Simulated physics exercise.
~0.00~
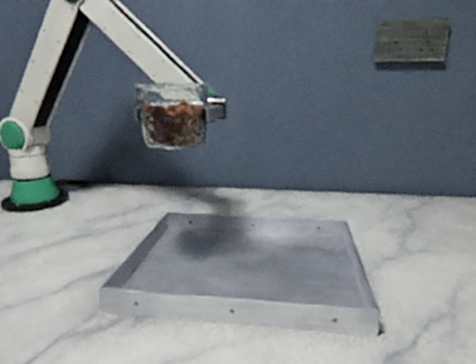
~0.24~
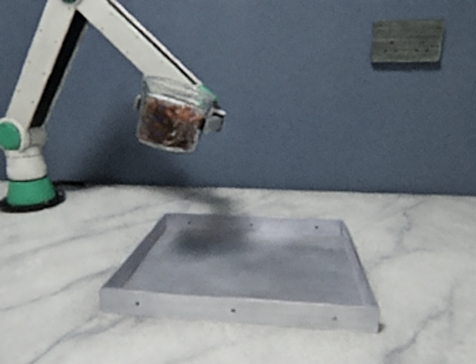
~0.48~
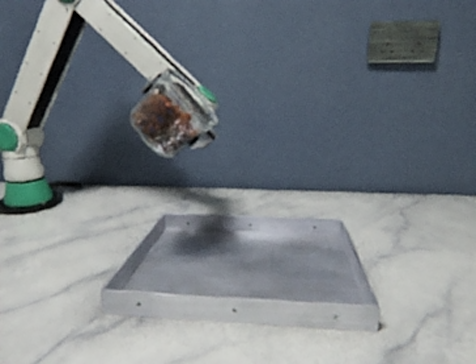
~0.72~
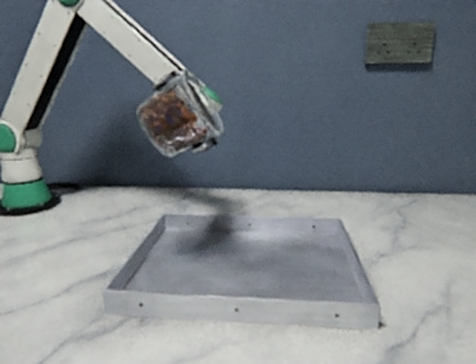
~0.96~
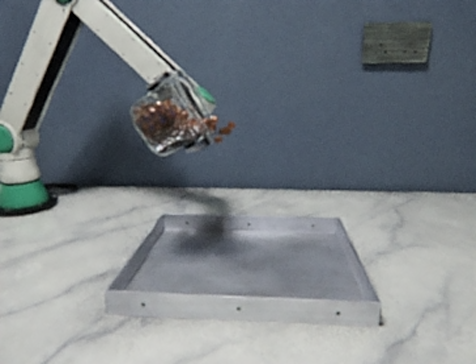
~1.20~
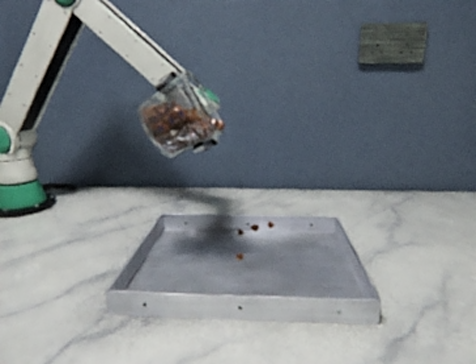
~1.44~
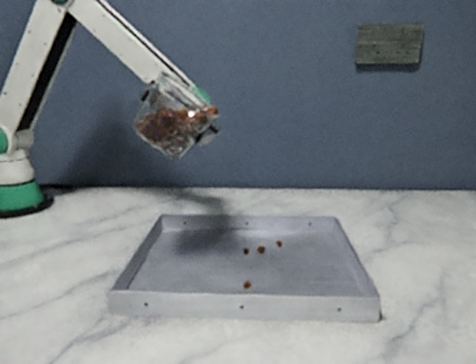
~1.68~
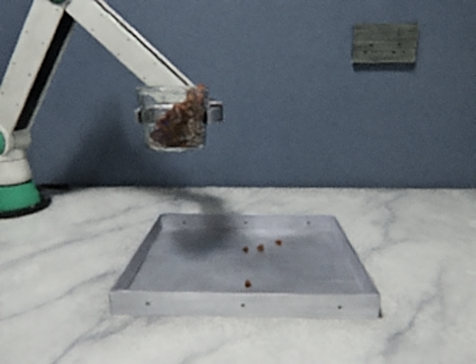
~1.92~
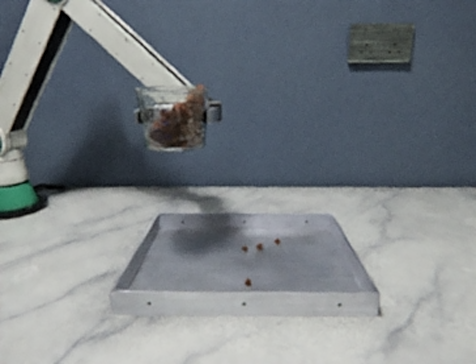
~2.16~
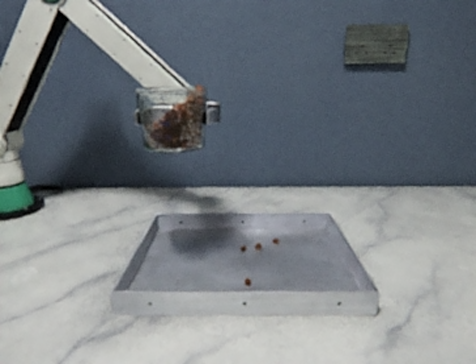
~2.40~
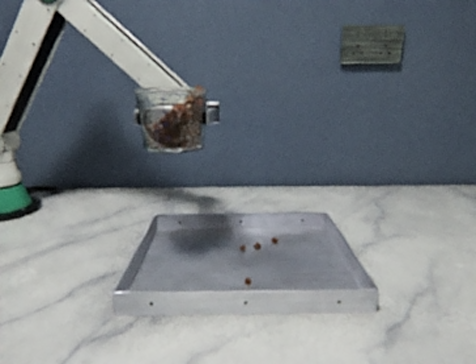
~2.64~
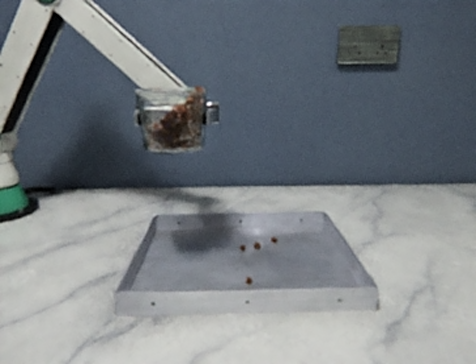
A white and green robot arm, reaching in from the left, holds a clear beaker filled with reddish-brown pellets above a shallow grey tray. The tray rests on a white marble tabletop before a blue-grey wall with a small dark panel at upper right, seen from the front and slightly above as the view drifts gently sideways. The arm tips the beaker forward to the right, and a few pellets spill over its rim and drop into the tray. It then turns the beaker upright again and holds it still, most pellets remaining inside and four lying scattered in the tray.
